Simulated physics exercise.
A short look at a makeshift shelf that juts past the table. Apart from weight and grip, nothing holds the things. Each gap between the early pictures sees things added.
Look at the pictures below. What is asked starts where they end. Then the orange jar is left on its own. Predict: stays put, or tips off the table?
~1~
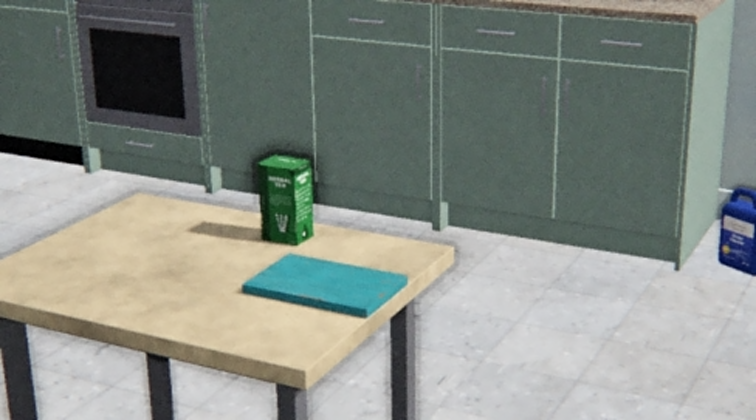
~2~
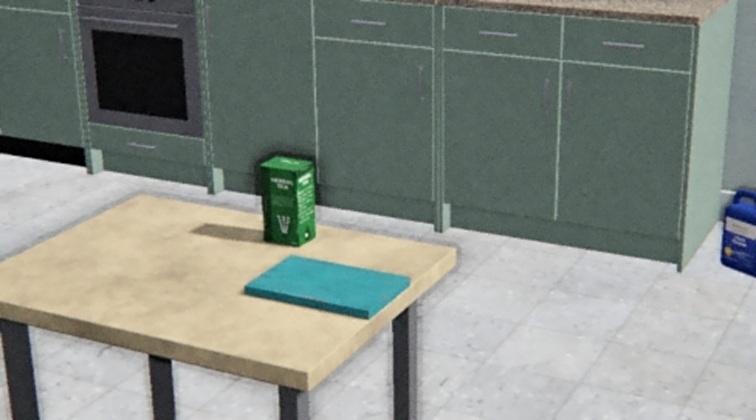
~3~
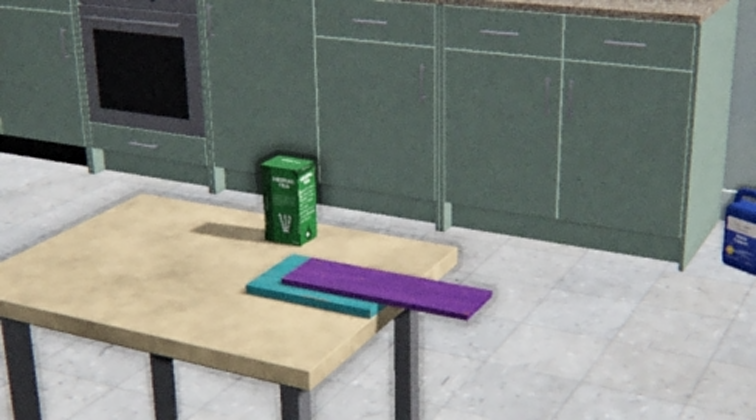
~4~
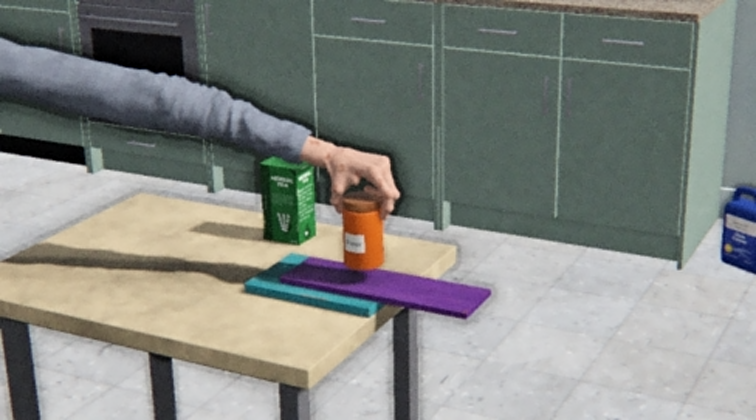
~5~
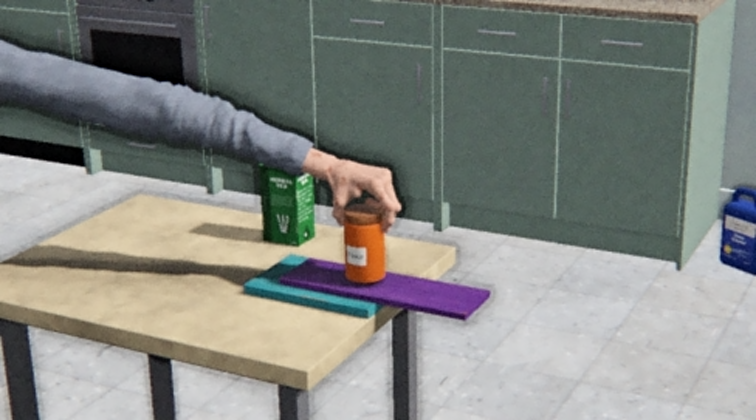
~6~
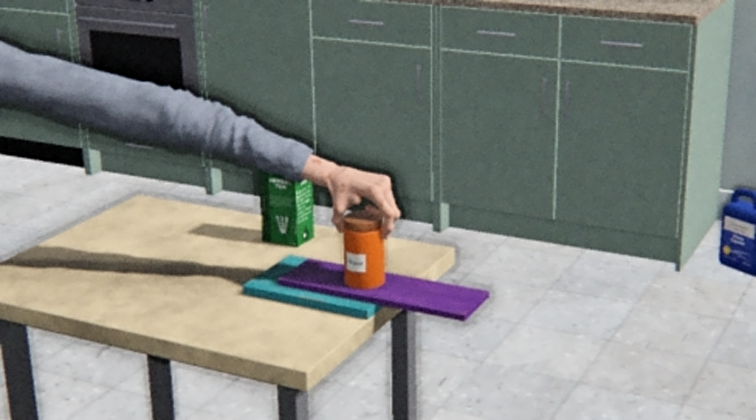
After that, it's totally fine sitting there.
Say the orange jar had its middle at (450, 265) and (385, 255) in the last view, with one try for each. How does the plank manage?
So, first go it tumbles down, second go it stays in place.
Then, 0.50 s past the last view, nothing moves.
Then, 1.40 s past the last view, orange jar resting near (365, 250).
Then, 2.30 s past the last view, things are still on the move.
Finally, all 4 still in place. Final places as the last picture's camera would see them, orange jar near (365, 250). The plank stays on the table.
